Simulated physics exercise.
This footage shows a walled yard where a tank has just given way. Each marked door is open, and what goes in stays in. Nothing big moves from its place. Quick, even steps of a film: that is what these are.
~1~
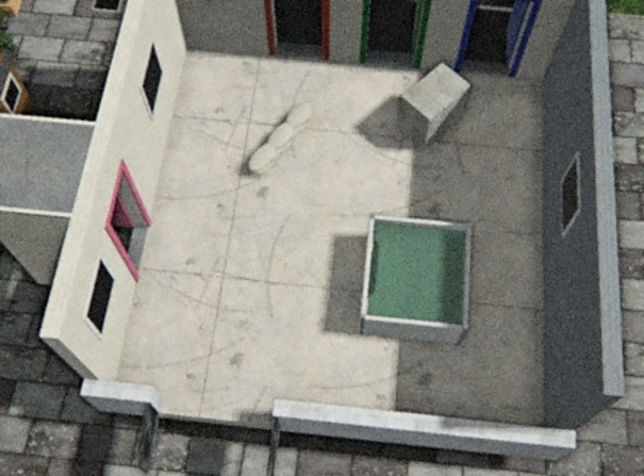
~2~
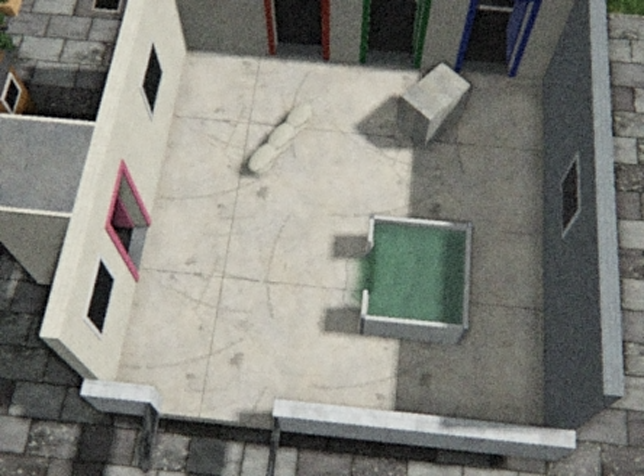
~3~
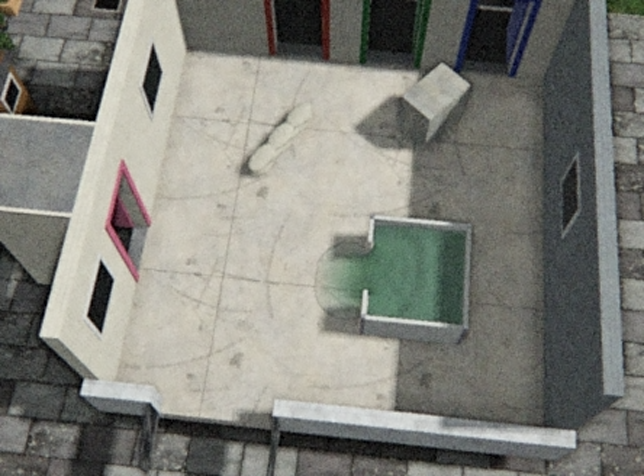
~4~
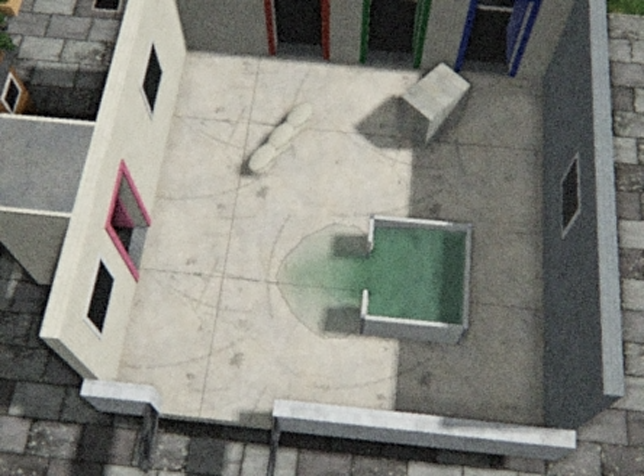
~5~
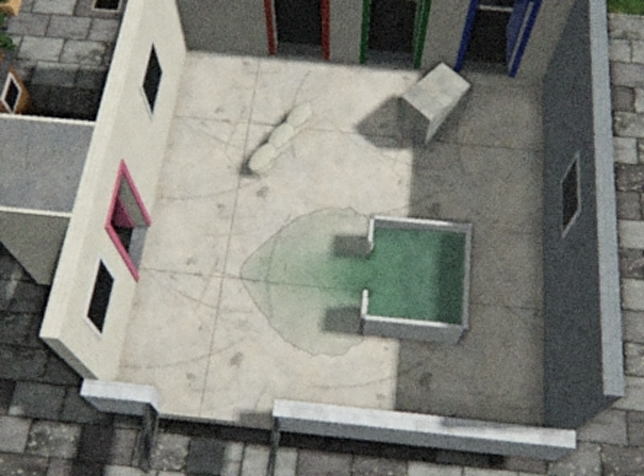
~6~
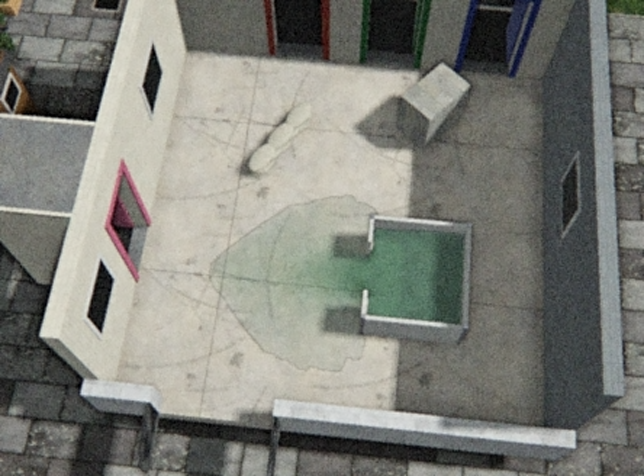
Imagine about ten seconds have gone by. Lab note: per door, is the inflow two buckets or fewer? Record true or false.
Blue door true; red door true; green door true; pink door false.
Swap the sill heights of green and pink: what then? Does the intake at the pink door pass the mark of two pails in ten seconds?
Pink: Exceeds the limit.
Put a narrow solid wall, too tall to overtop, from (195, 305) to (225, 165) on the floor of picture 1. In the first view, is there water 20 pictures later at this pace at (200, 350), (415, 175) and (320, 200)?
Taking the points in order, they are inundated, high and dry and inundated.
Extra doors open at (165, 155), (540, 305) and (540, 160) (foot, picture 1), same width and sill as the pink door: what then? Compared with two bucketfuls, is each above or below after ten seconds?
In the listed order: Tops the limit, stays within it, stays within it.
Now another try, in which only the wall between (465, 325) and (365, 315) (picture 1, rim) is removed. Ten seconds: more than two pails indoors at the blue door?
Blue door: Crosses the threshold.
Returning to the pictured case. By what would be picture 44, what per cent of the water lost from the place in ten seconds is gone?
I'd say about 70 per cent.
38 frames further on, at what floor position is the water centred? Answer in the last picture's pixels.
The centre of mass sits at about (282, 250).
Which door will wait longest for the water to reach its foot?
The blue one.
A moment on, water covers 30 % of the floor; the blue door not reached, the red door not reached, the green door not reached, the pink door under two buckets in.
Next, water covers 35 % of the floor; the blue door not reached, the red door not reached, the green door not reached, the pink door over two buckets in.
Then, water covers 45 % of the floor; the blue door not reached, the red door not reached, the green door not reached, the pink door far over two buckets in.
Later, water covers 55 % of the floor; the blue door not reached, the red door wet at the sill, nothing in, the green door wet at the sill, nothing in, the pink door far over two buckets in.
In the end, water covers 70 % of the floor; the blue door wet at the sill, nothing in, the red door wet at the sill, nothing in, the green door wet at the sill, nothing in, the pink door far over two buckets in.
